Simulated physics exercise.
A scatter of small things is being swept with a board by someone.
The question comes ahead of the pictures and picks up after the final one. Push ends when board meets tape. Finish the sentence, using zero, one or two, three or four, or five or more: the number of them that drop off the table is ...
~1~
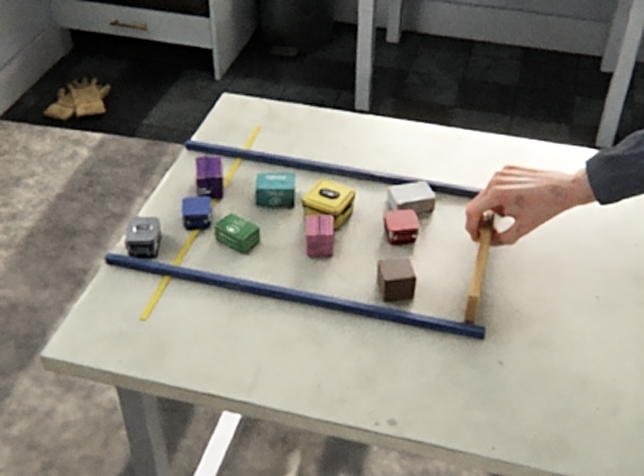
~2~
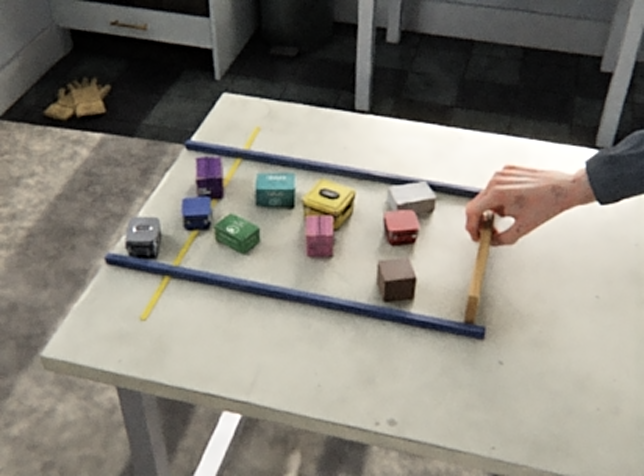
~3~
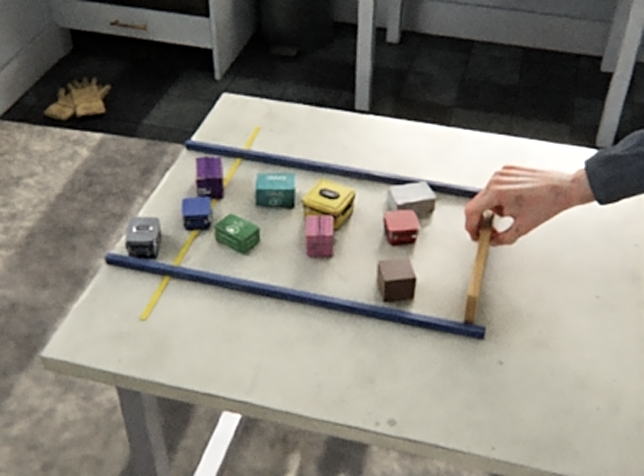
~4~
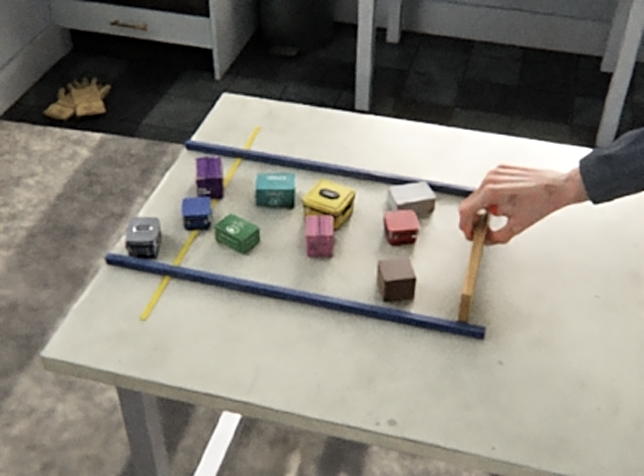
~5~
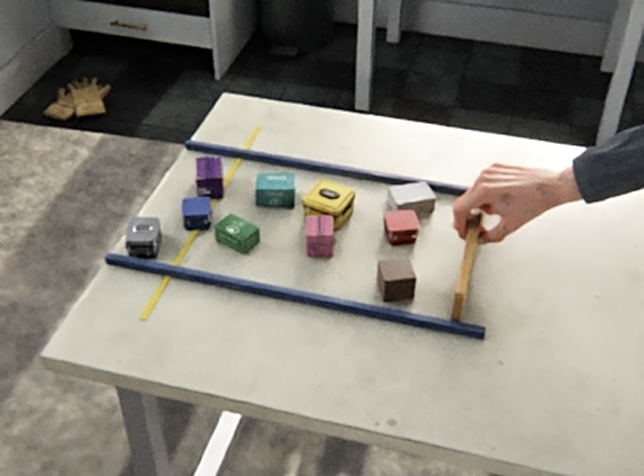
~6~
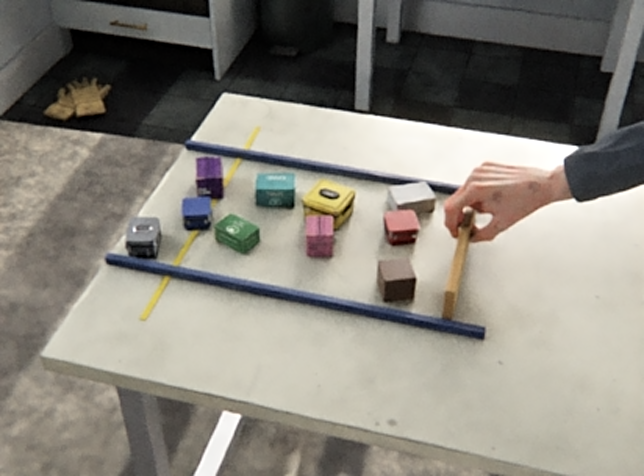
The number that drop off the table is three or four.
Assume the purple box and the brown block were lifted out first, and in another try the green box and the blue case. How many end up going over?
It would be 1 and 2.
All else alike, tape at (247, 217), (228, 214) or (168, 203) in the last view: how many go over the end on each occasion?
So, one try after another, the floor gets 1, then 2, then 6.
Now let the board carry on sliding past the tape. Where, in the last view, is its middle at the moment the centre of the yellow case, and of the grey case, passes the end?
(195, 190) and (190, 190), roughly.
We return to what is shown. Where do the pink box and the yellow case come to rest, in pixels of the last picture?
You'll find the pink box at roughly (188, 210) and the yellow case at roughly (171, 178).
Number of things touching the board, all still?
It touches 4.
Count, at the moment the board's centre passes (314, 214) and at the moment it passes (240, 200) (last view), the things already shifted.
By the first moment it's 7, by the second it's 9.
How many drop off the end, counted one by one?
The count is 3.
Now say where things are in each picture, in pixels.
The first frame shows grey case (144, 238); purple box (210, 178); blue case (197, 214); board (485, 244); tape (208, 210).
The second frame shows purple box (210, 178); white block (411, 199).
The third frame shows blue case (197, 214); board (484, 244).
The fourth frame shows grey case (144, 238); yellow case (329, 204).
The fifth frame shows purple box (210, 178); brown block (396, 280).
The sixth frame shows grey case (144, 238); purple box (210, 178); blue case (197, 214); board (464, 240); tape (208, 210).
Early on, none off yet; grey case at rest near (144, 238); purple box at rest near (210, 178); blue case at rest near (197, 214).
Finally, the number that fall off is three or four; lost, turquoise box, blue case and purple box.
